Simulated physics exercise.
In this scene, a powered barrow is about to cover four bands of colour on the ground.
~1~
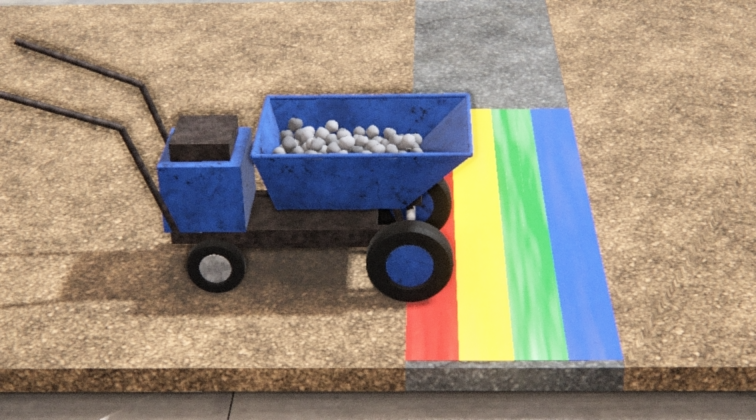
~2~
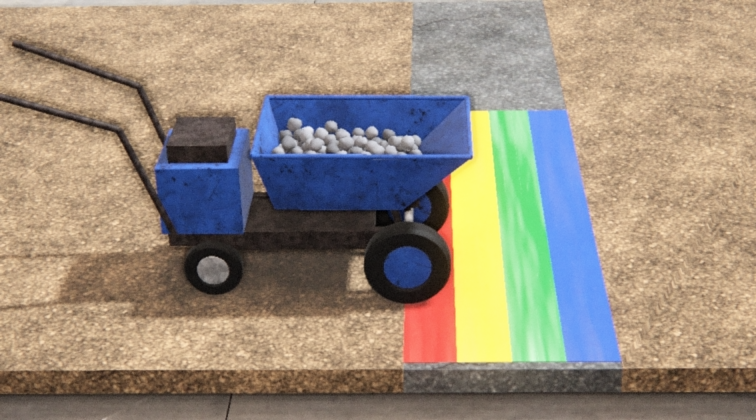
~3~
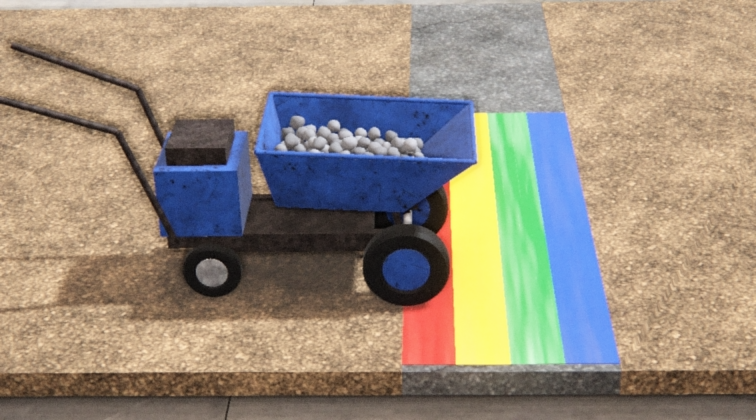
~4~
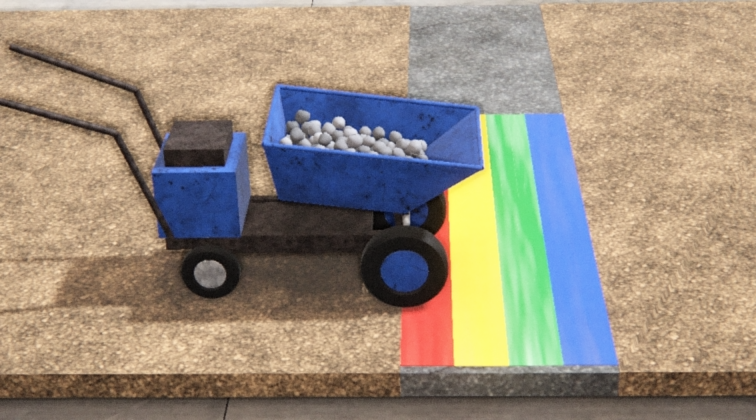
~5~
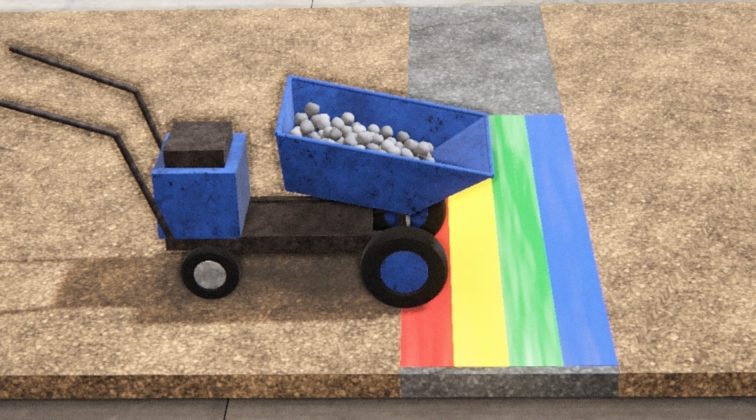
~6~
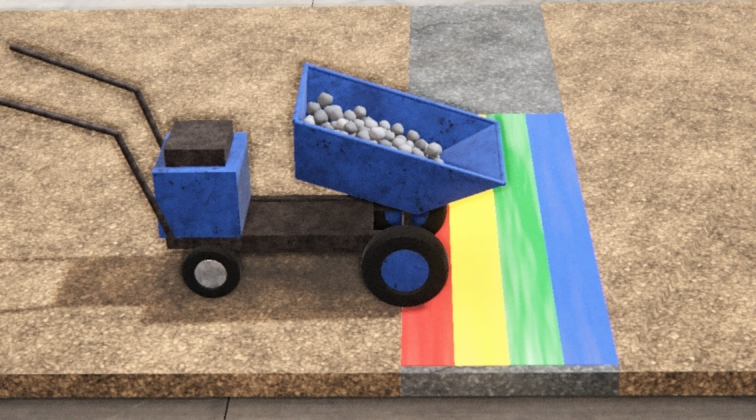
We see a blue powered barrow carrying round grey cobbles beside red, yellow, green and blue strips on the ground; its skip starts level, then tilts gradually to the right, its left end rising while the cobbles stay inside.
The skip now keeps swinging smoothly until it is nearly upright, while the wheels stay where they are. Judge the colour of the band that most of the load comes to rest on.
Most of it rests on the blue band.
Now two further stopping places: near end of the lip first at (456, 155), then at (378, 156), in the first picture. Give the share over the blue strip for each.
About 40 and 20 per cent.
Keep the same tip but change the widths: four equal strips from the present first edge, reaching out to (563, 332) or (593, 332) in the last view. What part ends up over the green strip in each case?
Shares: About 0 per cent; about 0 per cent.
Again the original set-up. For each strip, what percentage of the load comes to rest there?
Red strip about 0 per cent, yellow strip about 0 per cent, green strip about 5 per cent, blue strip about 40 per cent.
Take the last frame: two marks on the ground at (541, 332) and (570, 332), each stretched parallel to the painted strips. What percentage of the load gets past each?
Near 90 % and near 70 %, in that order.
Soon after the last picture, skip tipped steeply; all in the skip.
A little later, skip tipped right over; about a third in the skip; a stray few over the green strip; about half over the blue strip; a small part off the paint.
Later still, skip tipped right over; a small part in the skip; a small part over the green strip; about a third over the blue strip; about a third off the paint.
At rest, skip tipped right over; a small part in the skip; none over the red strip; none over the yellow strip; a small part over the green strip; about a third over the blue strip; about a third off the paint.
